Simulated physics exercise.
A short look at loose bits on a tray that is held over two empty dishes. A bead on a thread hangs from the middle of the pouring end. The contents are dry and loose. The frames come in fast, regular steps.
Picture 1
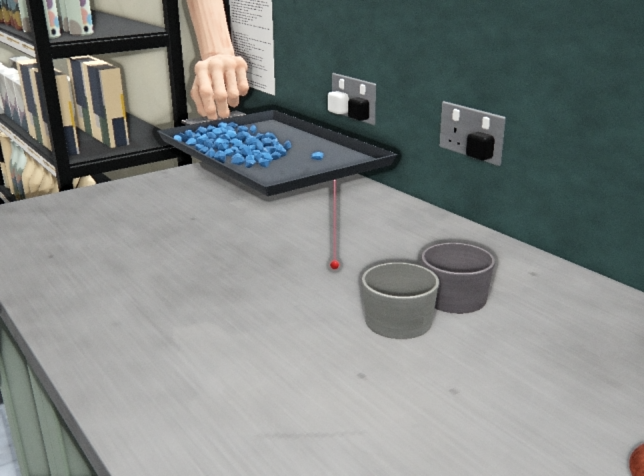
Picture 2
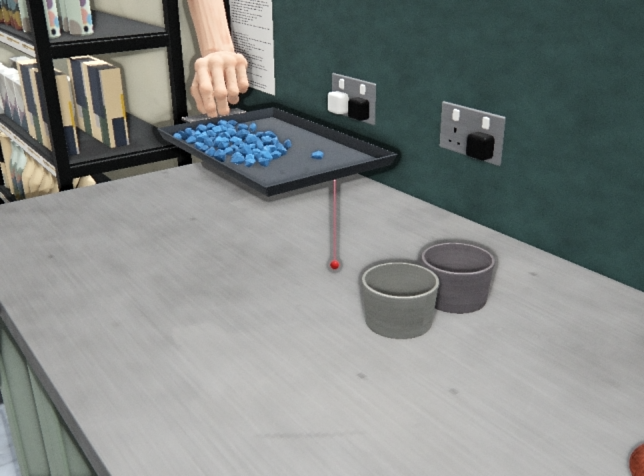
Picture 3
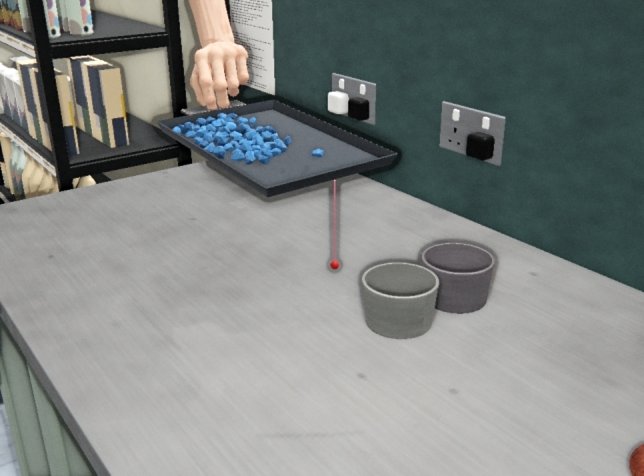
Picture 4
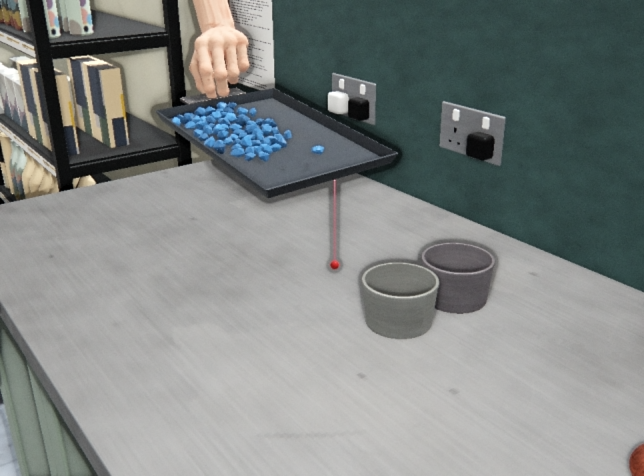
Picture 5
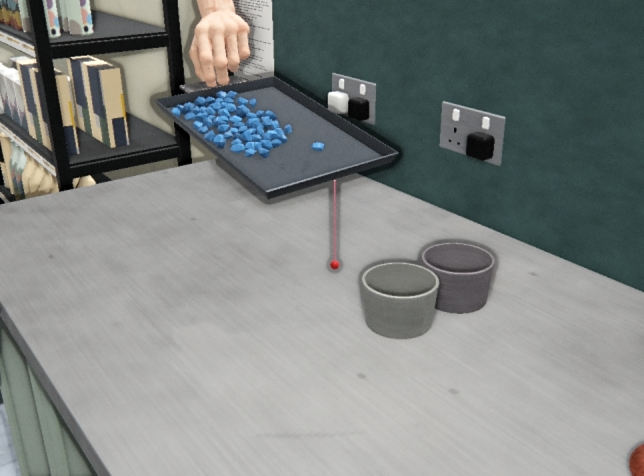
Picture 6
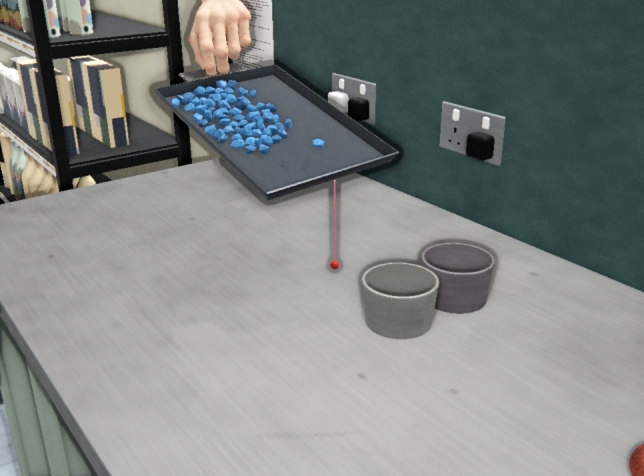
A hand at the back of a dark tray of small blue stones slowly raised that end, tilting the tray more toward the table, while the stones, the hanging red bead and two empty dishes stayed put.
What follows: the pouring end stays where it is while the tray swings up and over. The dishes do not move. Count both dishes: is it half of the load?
They take only the smaller part between them.
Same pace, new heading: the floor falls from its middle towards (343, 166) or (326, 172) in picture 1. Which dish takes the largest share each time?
At the first place the left-hand dish, at the second the dish on the left.
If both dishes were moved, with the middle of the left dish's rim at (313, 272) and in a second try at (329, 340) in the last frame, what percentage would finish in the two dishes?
The first gives 0 %, the second 10 %.
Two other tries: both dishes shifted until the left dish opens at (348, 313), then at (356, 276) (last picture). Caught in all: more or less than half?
One: Below a half. Two: Less than half.
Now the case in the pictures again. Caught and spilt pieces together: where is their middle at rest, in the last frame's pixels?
Close to (316, 357).
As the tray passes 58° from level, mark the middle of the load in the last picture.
At about (295, 185).
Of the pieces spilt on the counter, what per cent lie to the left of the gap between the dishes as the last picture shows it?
Near 90 %.
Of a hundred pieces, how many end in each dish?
Left dish near 0 in a hundred; right dish near 0.
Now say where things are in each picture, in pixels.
Corners of the pouring end at (267, 184) and (391, 154), level; middle of the load at (236, 142), aquarium stones; left dish at (425, 311); right dish at (482, 287); bead on its thread at (335, 265), in the first picture.
Corners of the pouring end at (267, 184) and (391, 154), level; middle of the load at (236, 140), in the second picture.
Corners of the pouring end at (268, 185) and (391, 153), tipped barely, lowest at the left corner; middle of the load at (236, 135), in the third picture.
Corners of the pouring end at (268, 187) and (392, 152), tipped a little, lowest at the left corner; middle of the load at (235, 127), in the fourth picture.
Corners of the pouring end at (268, 188) and (392, 152), tipped a little, lowest at the left corner; middle of the load at (235, 119), in the fifth picture.
Corners of the pouring end at (268, 189) and (392, 151), tipped a little, lowest at the left corner; middle of the load at (235, 112); left dish at (425, 311); right dish at (482, 287), in the sixth picture.
Soon, tray tipped steeply; about two thirds on the tray; a stray few outside both; about a quarter in the air.
A while on, tray tipped right over; a stray few on the tray; a stray few in the left dish; most outside both; a small part in the air.
Towards the end, tray tipped past a quarter turn; a stray few in the left dish; nearly all outside both.
Finally, tray tipped past a quarter turn; a stray few in the left dish; none in the right dish; nearly all outside both.
